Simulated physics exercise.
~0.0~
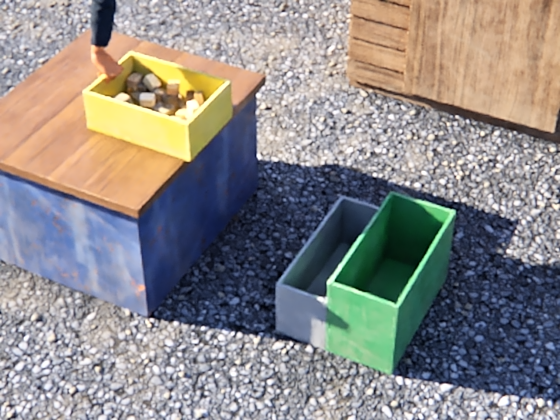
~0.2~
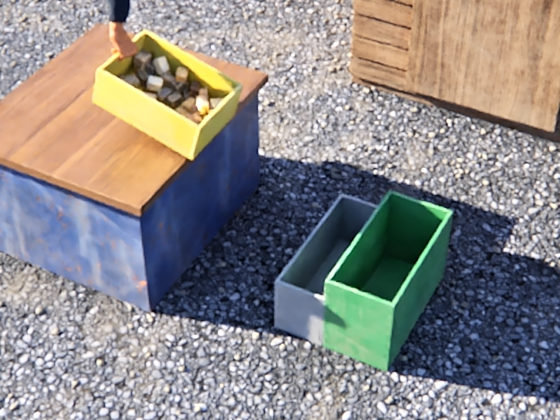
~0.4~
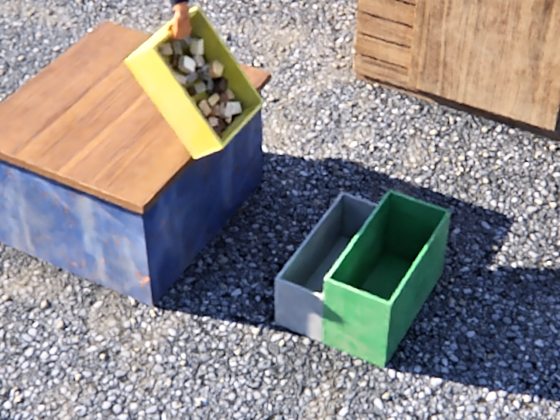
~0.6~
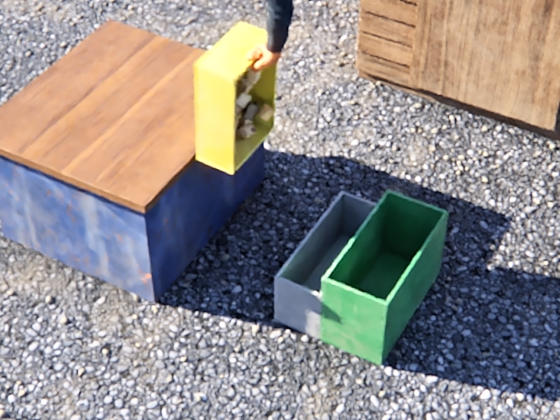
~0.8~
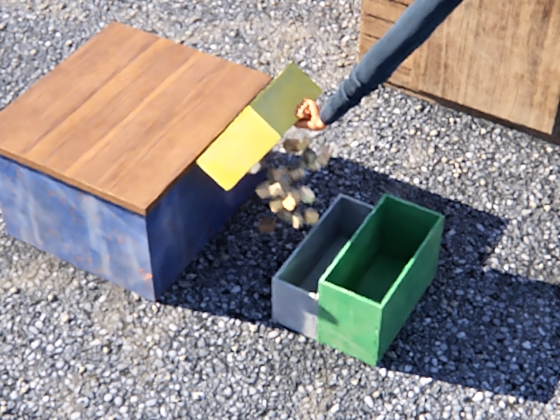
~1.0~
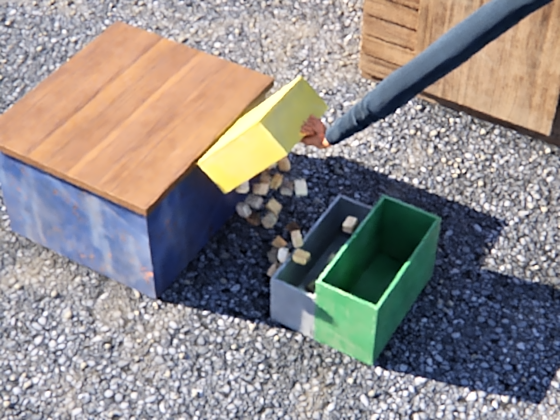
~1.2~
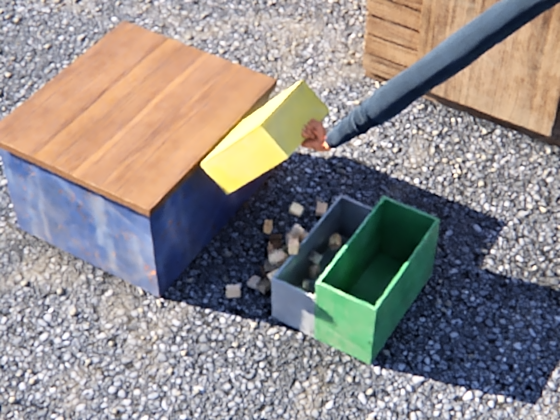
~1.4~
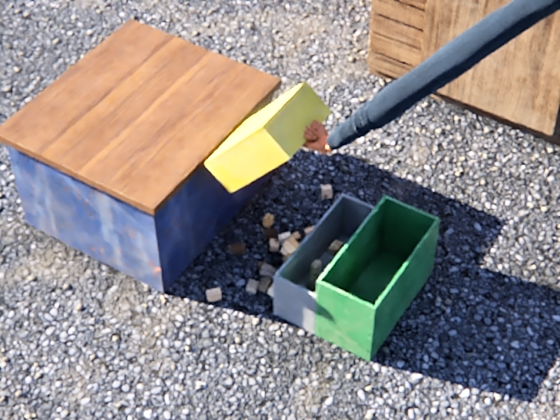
A yellow crate of small wooden blocks was tipped off the edge of a wood-topped blue bench by a hand, spilling them toward a grey tote and a green trough; some landed in the grey one, but most ended up scattered on the gravel before it.
